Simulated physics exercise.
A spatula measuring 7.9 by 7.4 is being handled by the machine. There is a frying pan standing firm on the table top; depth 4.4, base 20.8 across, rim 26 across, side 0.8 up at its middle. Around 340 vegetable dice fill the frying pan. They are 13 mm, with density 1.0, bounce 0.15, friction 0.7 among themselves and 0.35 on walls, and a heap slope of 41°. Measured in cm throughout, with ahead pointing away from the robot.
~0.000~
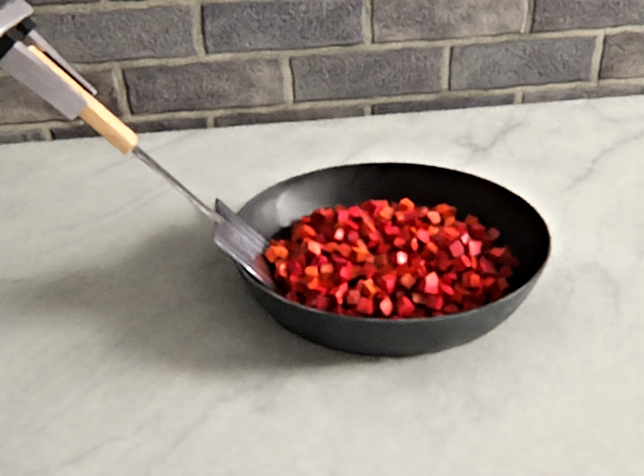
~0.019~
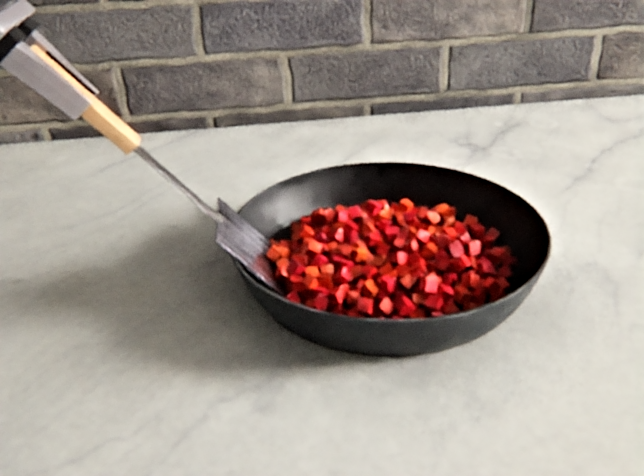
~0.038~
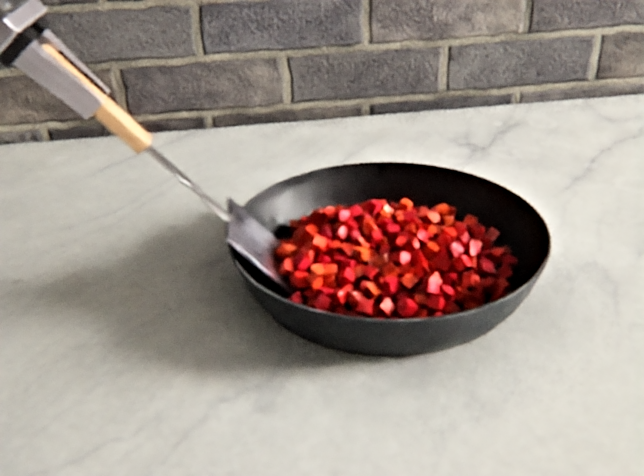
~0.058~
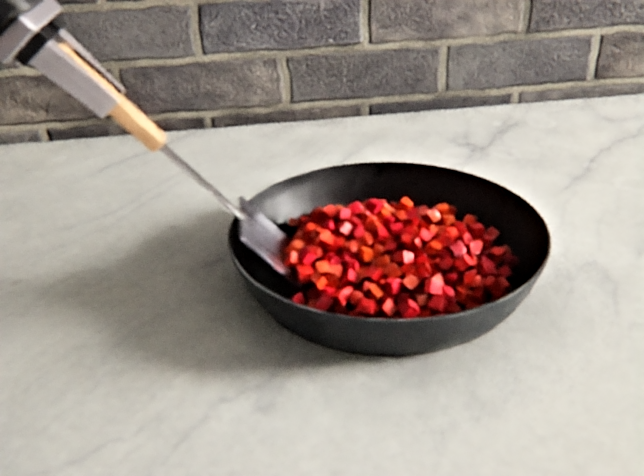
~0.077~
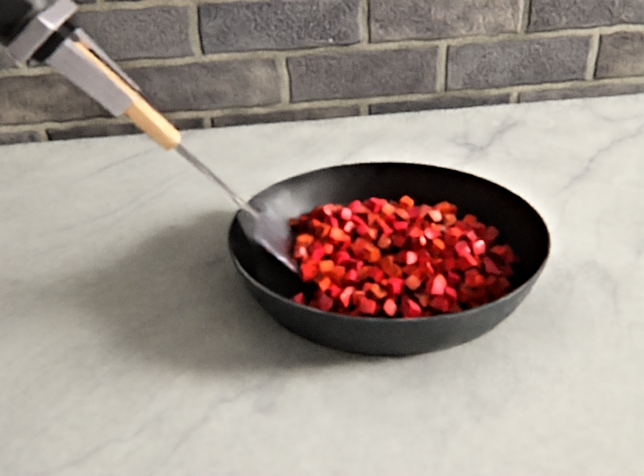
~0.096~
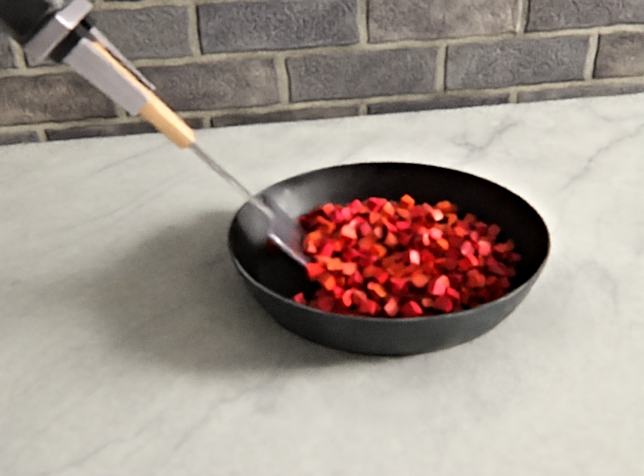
A spatula held by a robot arm slid slowly to the right inside the left edge of a black frying pan, nudging the heap of small red and orange vegetable pieces slightly over.
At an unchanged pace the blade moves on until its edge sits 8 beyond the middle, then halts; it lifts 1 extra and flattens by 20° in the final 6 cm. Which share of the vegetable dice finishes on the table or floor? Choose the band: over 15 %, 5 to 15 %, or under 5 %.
Under 5 %.
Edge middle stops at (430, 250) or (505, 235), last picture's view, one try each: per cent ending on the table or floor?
I'd say roughly 0 per cent, then roughly 10 per cent.
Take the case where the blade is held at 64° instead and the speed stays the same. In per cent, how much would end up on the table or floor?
Somewhere around 5 per cent would end on the table or floor.
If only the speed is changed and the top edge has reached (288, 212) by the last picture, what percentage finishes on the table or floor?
Some 0 per cent.
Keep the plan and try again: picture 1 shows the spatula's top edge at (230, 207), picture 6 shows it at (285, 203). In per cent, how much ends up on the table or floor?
Close to 5 in a hundred.
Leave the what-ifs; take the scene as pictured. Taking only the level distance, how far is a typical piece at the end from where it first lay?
Some 3 cm.
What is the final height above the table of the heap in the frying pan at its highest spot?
Peak at rest, approximately 6.0 centimetres.
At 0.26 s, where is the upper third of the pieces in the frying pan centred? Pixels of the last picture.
(437, 230).
By 0.18 s, sloping 51°, highest piece 5 above the table; 337 in the frying pan.
By 0.26 s, sloping 43°, highest piece 6 above the table; 337 in the frying pan.
By 0.51 s, sloping 31°, highest piece 6 above the table; 334 in the frying pan, 3 on the table or floor.
By 1.56 s, sloping 31°, highest piece 6 above the table; 334 in the frying pan, 3 on the table or floor.
Final count, 334 in the frying pan, 3 on the table or floor. That is 1 % on the table or floor.
